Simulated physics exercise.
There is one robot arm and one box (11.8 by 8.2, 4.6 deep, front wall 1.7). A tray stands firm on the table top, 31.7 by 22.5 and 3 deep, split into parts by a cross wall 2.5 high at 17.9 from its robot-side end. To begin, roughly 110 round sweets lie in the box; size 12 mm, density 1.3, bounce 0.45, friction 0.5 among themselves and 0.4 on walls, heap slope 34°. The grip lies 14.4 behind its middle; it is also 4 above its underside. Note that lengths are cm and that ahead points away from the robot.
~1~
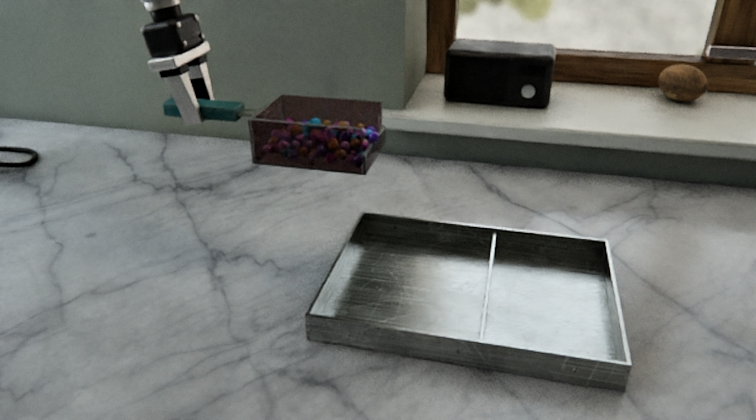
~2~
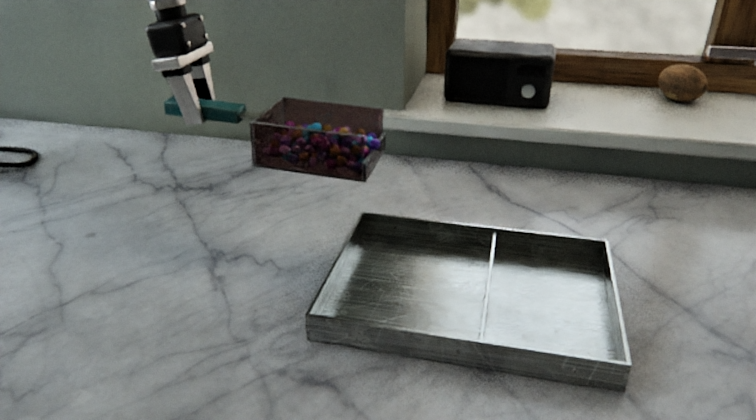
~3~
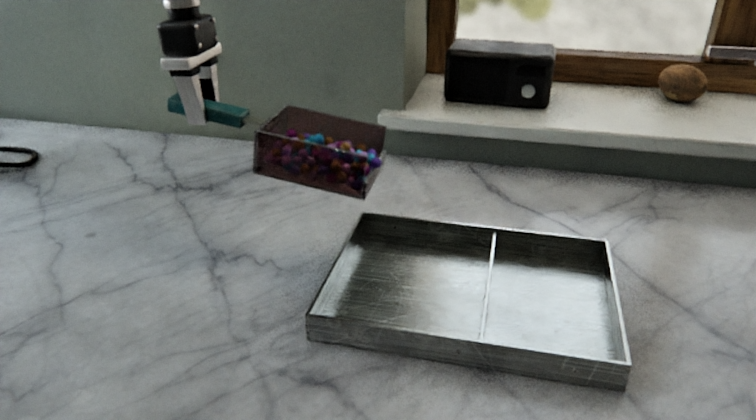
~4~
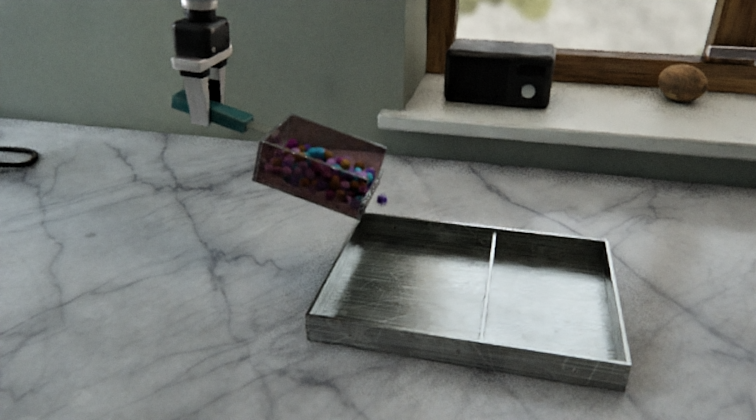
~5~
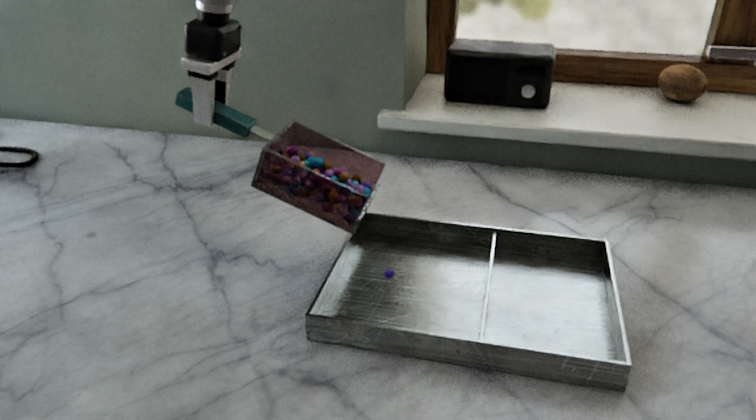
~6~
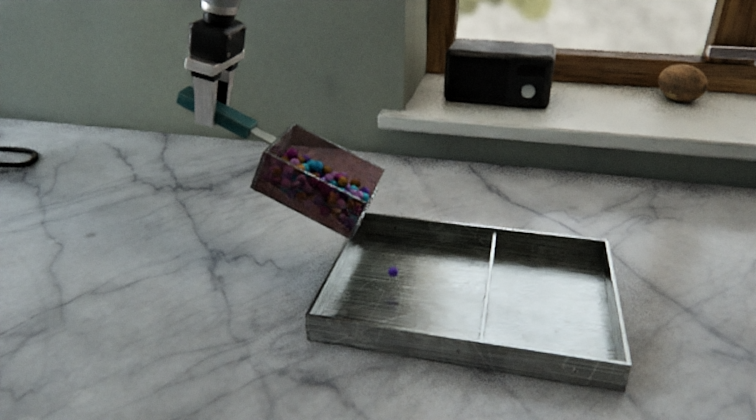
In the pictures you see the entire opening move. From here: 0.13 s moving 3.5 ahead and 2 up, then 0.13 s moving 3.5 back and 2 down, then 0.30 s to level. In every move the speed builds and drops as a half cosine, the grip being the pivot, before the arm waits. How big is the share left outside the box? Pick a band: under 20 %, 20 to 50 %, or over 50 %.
Under 20 %.
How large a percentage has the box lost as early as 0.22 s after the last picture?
Roughly 5 percent is out.
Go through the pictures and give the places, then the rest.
In the first frame, box floor at (321, 150), level; upper third of the load around (333, 136), from x 265 to 375, top at y 125; 111 in the box.
In the second frame, box floor at (321, 154), tilted 2° forward; upper third of the load around (324, 140), from x 270 to 375, top at y 125.
In the third frame, box floor at (321, 166), tilted 8° forward; upper third of the load around (313, 152), from x 270 to 375, top at y 135.
In the fourth frame, box floor at (319, 180), tilted 16° forward; upper third of the load around (297, 162), from x 270 to 380, top at y 145; 110 in the box, 1 in flight or on a rim.
In the fifth frame, box floor at (316, 190), tilted 22° forward; upper third of the load around (295, 168), from x 270 to 390, top at y 150; 110 in the box, 1 in the robot-side part.
In the sixth frame, box floor at (315, 193), tilted 24° forward; upper third of the load around (295, 171), from x 270 to 395, top at y 155; 110 in the box, 1 in the robot-side part.
Then, 0.22 s after the last picture, tilted 24° forward, highest piece 15 above the table; 107 in the box, 1 in the robot-side part, 3 in flight or on a rim.
Then, 0.45 s after the last picture, tilted 7° forward, highest piece 18 above the table; 98 in the box, 10 in the robot-side part, 3 in flight or on a rim.
Then, 0.76 s after the last picture, level, highest piece 20 above the table; 97 in the box, 12 in the robot-side part, 1 in the far-side part, 1 in flight or on a rim.
Then, 1.81 s after the last picture, level, highest piece 20 above the table; 97 in the box, 13 in the robot-side part, 1 in the far-side part.
Final count, 97 in the box, 13 in the robot-side part, 1 in the far-side part. That is 13 % outside the box.
